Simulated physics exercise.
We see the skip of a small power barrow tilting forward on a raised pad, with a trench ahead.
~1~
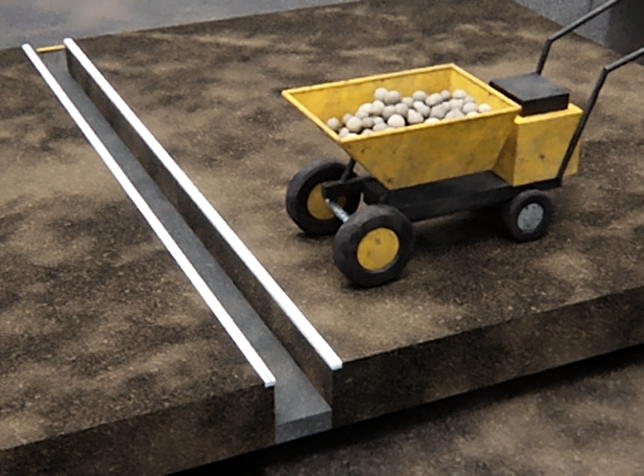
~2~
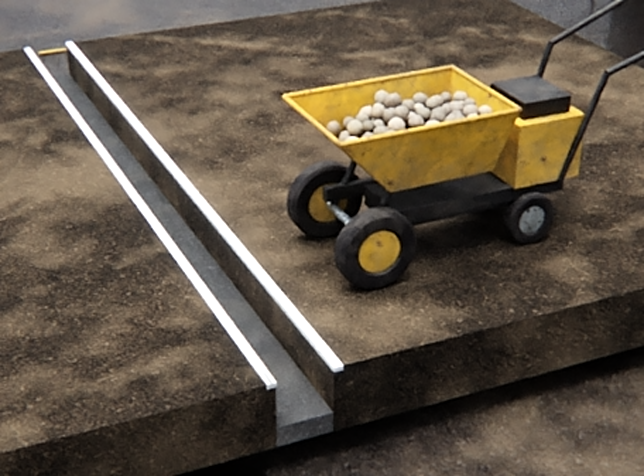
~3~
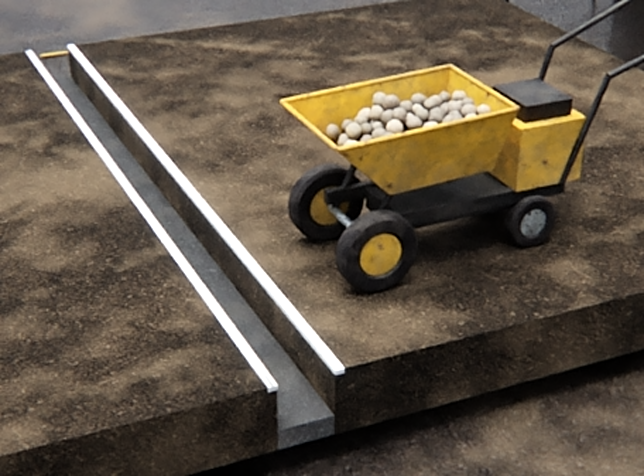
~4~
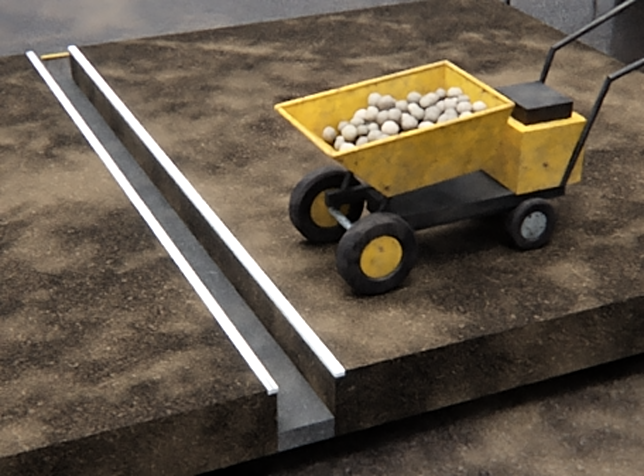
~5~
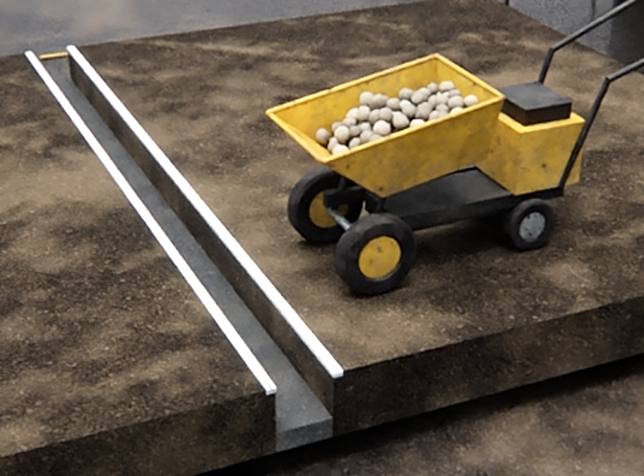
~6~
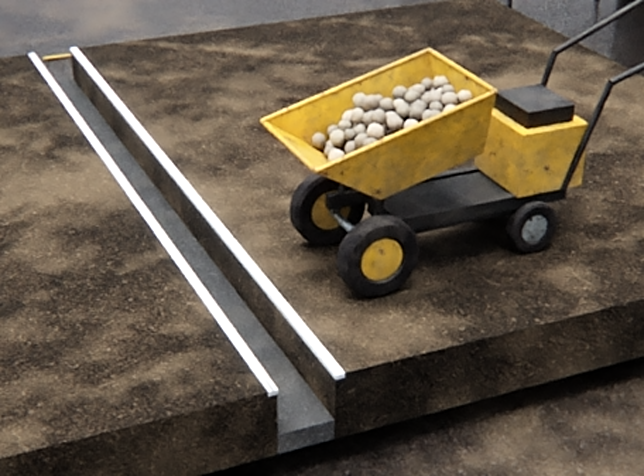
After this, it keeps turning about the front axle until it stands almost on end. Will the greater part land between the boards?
The trench ends with less than half of it.
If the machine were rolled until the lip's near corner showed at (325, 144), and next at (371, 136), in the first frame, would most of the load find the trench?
First under half, then above a half.
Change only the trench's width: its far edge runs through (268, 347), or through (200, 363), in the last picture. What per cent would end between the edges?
Near 0 % and 90 %.
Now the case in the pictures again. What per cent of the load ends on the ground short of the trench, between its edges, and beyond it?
In per cent, short 0, between 35 and beyond 65.
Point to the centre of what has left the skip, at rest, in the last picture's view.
At about (187, 292).
Just after the last frame, skip tipped steeply; every one in the skip.
A moment on, skip tipped right over; roughly two thirds in the skip; about a tenth in or heaped over the trench; roughly a quarter beyond it; about a tenth falling.
Further on, skip tipped right over; just a few in the skip; roughly a third in or heaped over the trench; roughly two thirds beyond it.
When it is over, skip tipped right over; roughly a third in or heaped over the trench; roughly two thirds beyond it.
